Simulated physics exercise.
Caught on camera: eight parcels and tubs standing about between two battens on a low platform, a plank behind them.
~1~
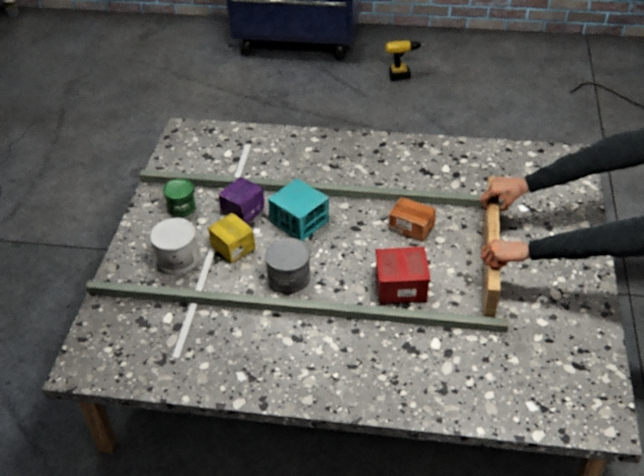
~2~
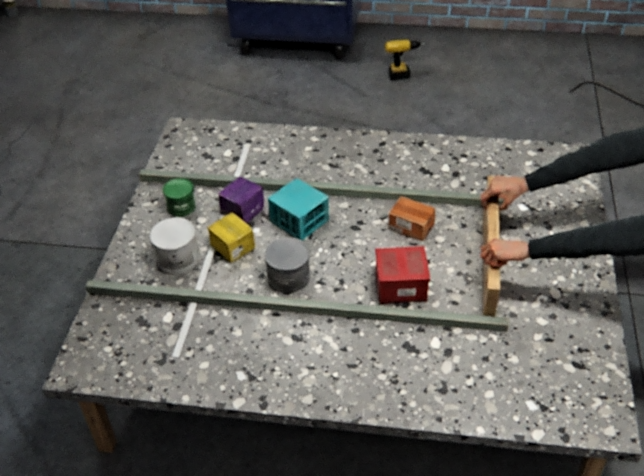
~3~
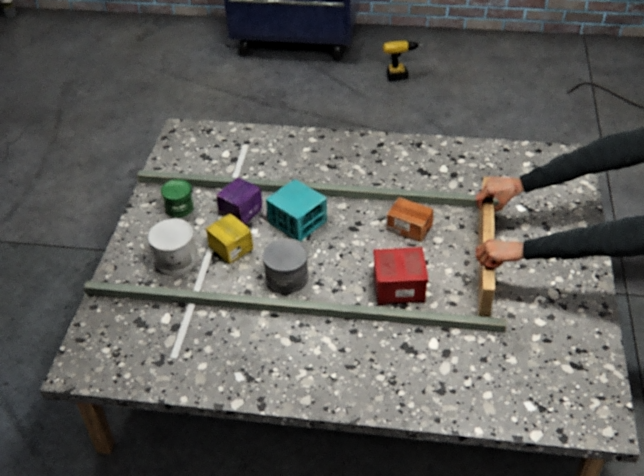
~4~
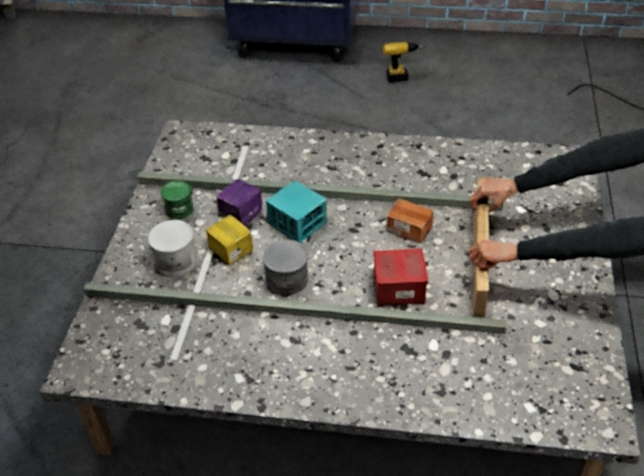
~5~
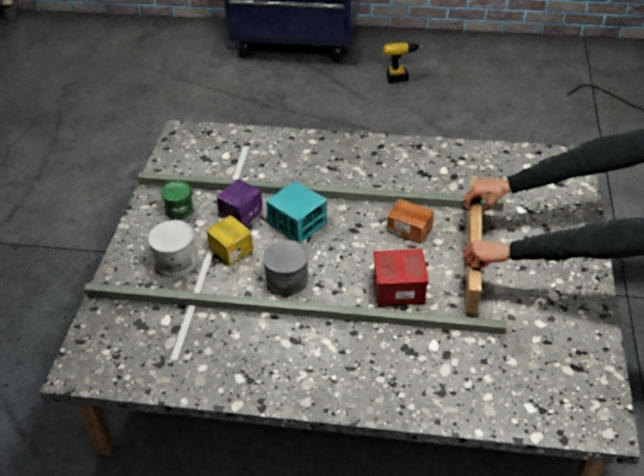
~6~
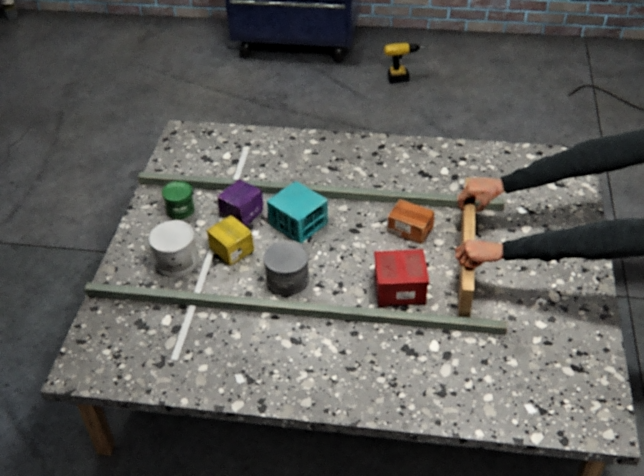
On a speckled platform, two hands slide a plank slightly left behind eight still containers.
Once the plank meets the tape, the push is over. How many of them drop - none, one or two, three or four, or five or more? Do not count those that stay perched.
I reckon the ones pushed off reach one but not past two.
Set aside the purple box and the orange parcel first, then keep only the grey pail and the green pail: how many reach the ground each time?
First try: 0 fallen; other try: 0.
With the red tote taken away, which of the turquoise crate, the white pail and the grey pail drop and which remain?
Well, the turquoise crate hangs in there, the white pail hangs in there, and the grey pail hangs in there.
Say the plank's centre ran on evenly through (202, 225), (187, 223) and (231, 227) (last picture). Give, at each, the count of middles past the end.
3, 3 and 1.
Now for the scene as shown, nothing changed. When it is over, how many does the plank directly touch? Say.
The count in contact is 2.
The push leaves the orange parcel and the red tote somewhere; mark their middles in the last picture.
Final positions: Near (202, 208); near (180, 257).
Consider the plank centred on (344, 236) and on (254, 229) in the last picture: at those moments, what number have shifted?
I count 4 first and 8 after.
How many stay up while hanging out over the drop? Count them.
The total would be 2.
Soon after, none off yet; green pail at rest near (179, 200); white pail at rest near (174, 249); purple box at rest near (241, 204).
After that, none off yet; green pail at rest near (179, 200); white pail at rest near (174, 249); purple box displaced a little near (230, 202).
And then, none off yet; green pail displaced about its own width near (143, 197); white pail displaced about its own width near (146, 247); purple box displaced well along near (173, 198).
In the end, the number that fall off is one or two; gone, green pail.
